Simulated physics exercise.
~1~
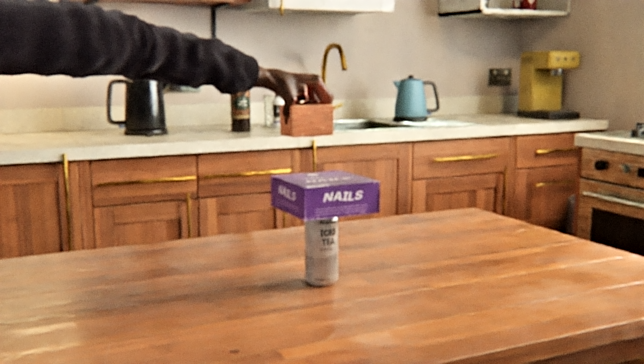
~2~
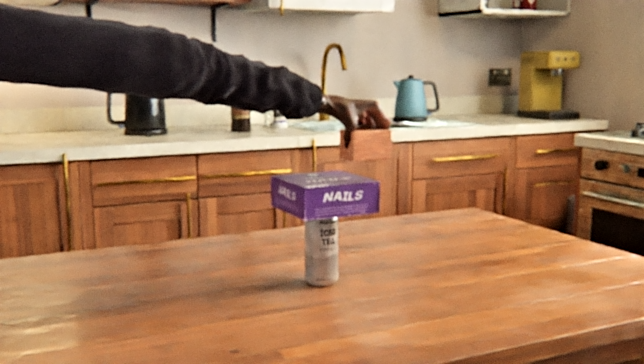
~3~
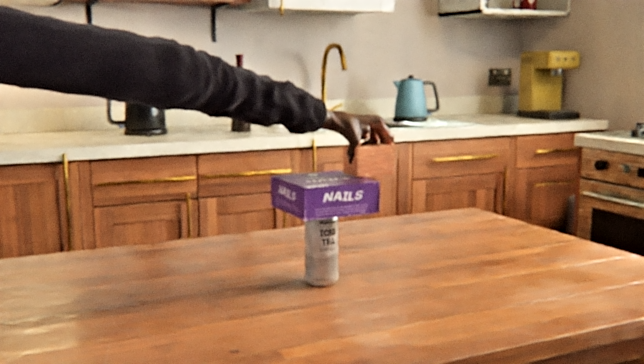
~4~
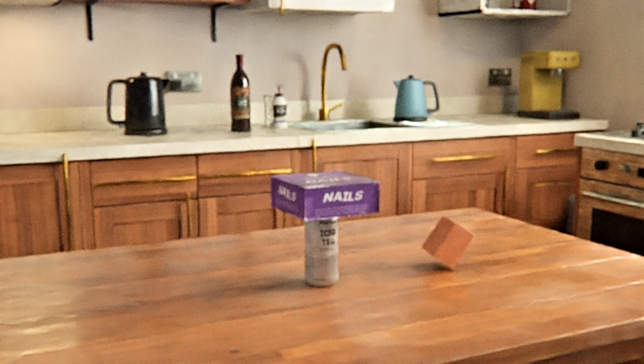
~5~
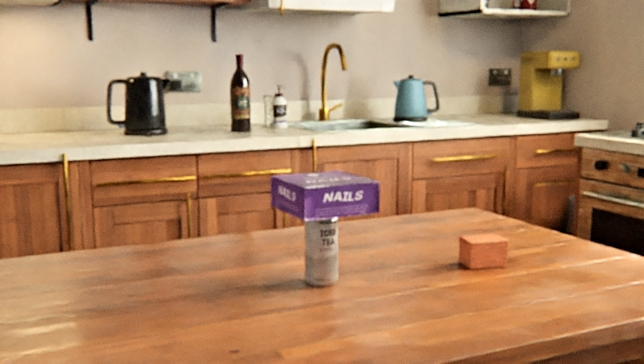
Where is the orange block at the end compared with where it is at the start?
At the start the orange block is held by a hand above the purple box. At the end it rests on the wooden table, to the right of the box and can.
